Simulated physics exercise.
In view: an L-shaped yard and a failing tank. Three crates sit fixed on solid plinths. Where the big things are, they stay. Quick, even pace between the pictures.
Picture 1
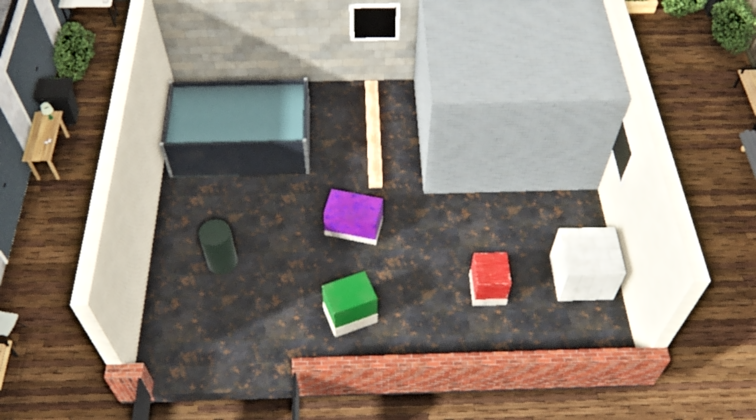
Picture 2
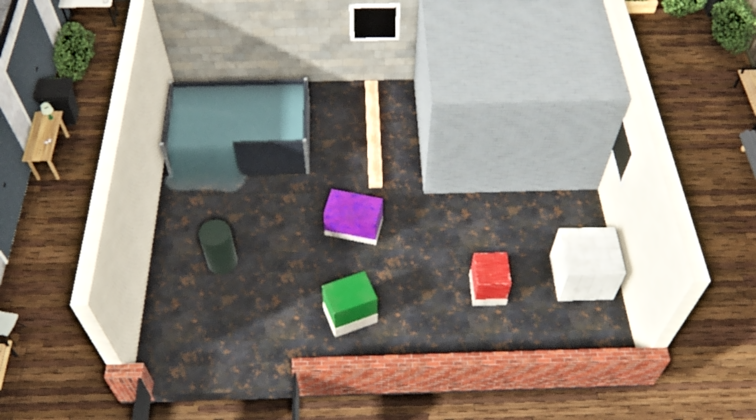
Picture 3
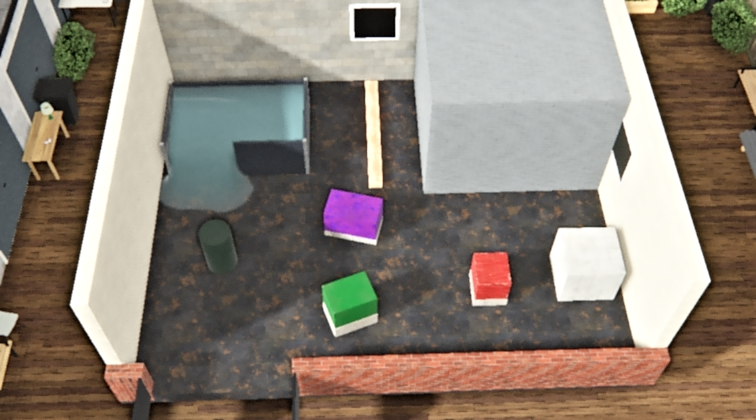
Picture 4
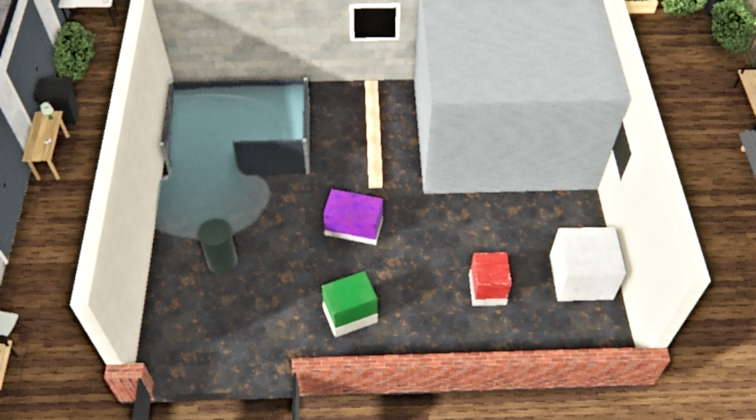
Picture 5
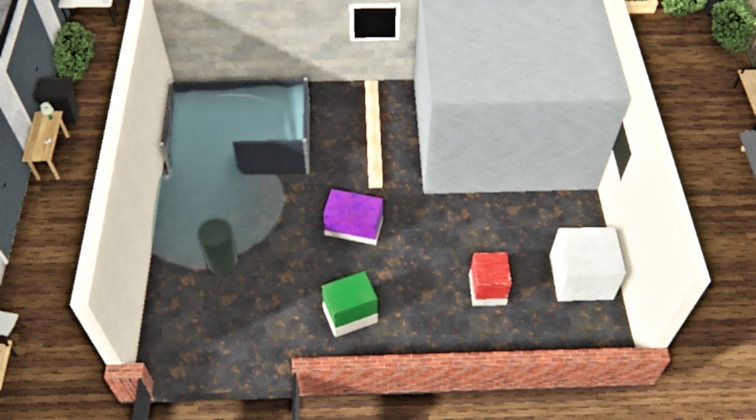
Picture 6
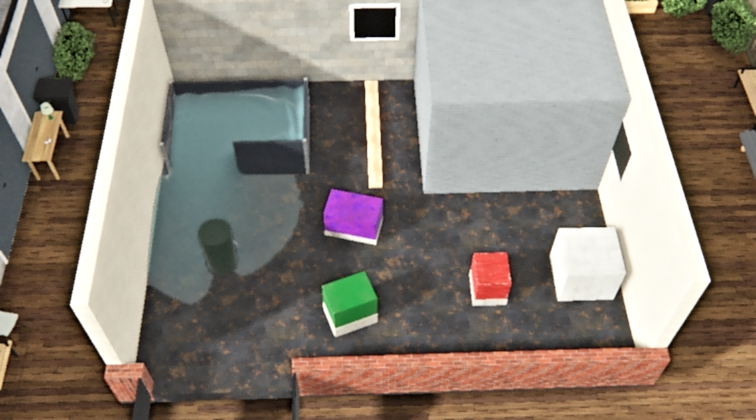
Water pours from a gap in the open tank and spreads around the dark green cylinder.
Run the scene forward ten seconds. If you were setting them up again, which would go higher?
I'd say the red crate can stay, the green crate can stay, the purple crate can stay.
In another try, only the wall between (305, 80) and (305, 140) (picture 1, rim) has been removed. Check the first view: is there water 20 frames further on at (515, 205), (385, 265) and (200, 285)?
First: Spared by the leak. Second: Reached by the flood. Third: Spared by the leak.
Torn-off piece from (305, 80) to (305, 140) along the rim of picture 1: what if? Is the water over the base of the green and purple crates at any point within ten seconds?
My reading: Green stays untouched, purple gets drenched.
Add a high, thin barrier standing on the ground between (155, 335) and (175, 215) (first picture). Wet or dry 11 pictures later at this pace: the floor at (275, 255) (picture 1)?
At that place: Flooded.
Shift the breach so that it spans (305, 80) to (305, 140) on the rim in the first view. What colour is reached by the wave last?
That is the green one.
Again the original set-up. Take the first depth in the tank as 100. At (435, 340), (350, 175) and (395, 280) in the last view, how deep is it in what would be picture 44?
I'd put them at close to 2 per cent, then 2 per cent, then 4 per cent.
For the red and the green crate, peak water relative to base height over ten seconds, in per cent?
I'd say 60 per cent for the first one and 70 per cent for the second.
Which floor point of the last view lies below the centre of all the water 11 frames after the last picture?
Near (223, 204).
A moment on, water covers 25 % of the floor; the red crate not reached, the green crate water round its plinth, the purple crate water round its plinth.
Next, water covers 35 % of the floor; the red crate not reached, the green crate water round its plinth, the purple crate water round its plinth.
Then, water covers 55 % of the floor; the red crate water round its plinth, the green crate water round its plinth, the purple crate water round its plinth.
Later, water covers 70 % of the floor; the red crate water round its plinth, the green crate water round its plinth, the purple crate water round its plinth.
In the end, water covers 85 % of the floor; the red crate stayed above the water, the green crate stayed above the water, the purple crate stayed above the water.
